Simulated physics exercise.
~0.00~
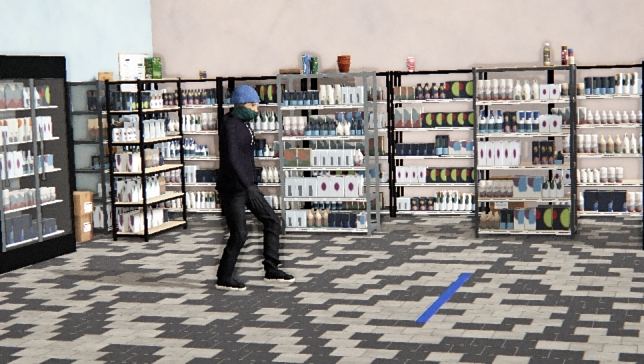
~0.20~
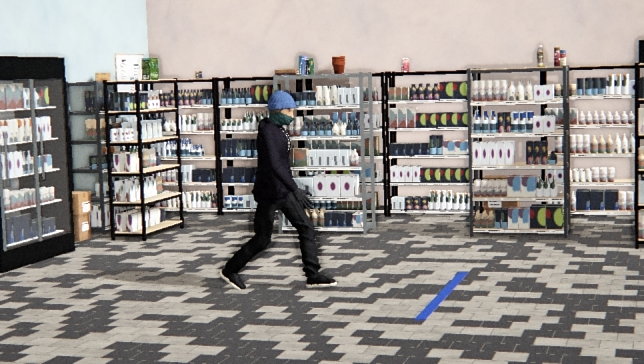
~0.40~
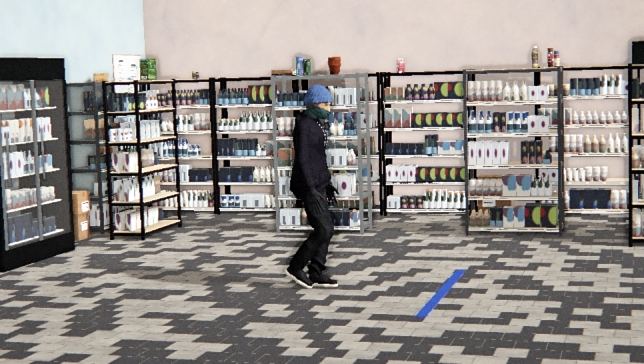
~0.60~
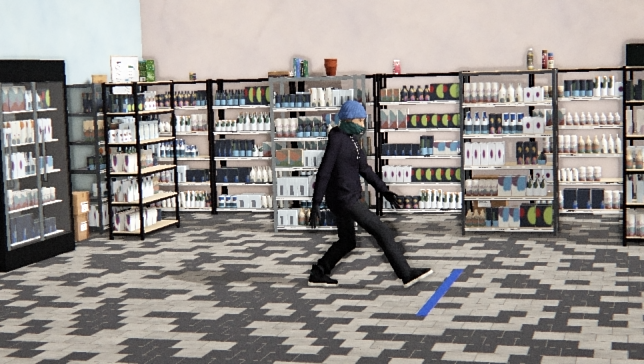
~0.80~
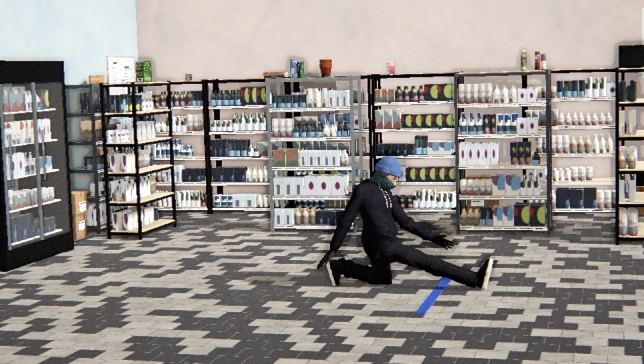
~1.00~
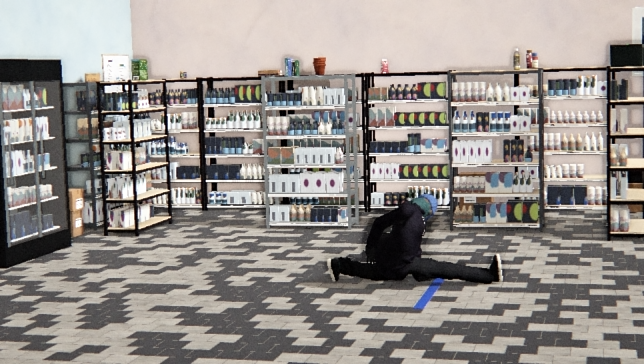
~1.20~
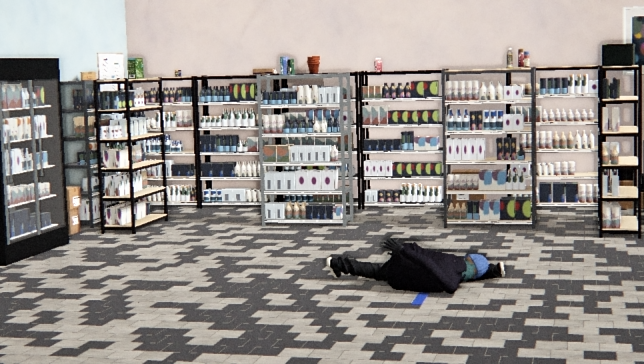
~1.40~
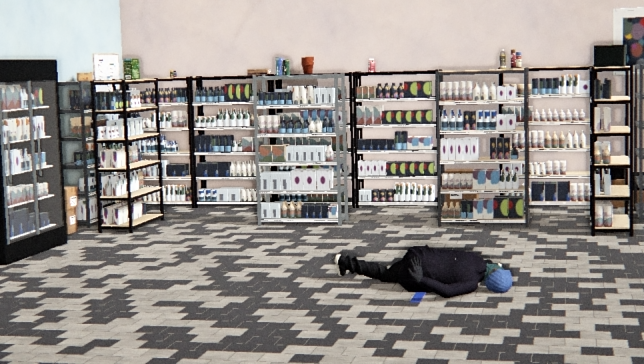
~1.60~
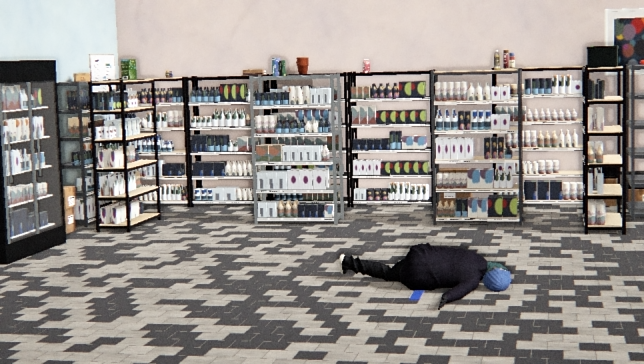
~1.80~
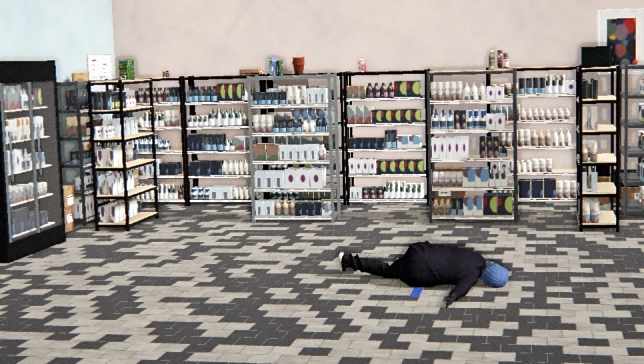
In a shop lined with stocked shelves, a person in dark clothes and a blue cap walked right toward a blue strip on the tiled floor, slid into a wide split, then slumped forward and ended lying still across the strip, head to the right.
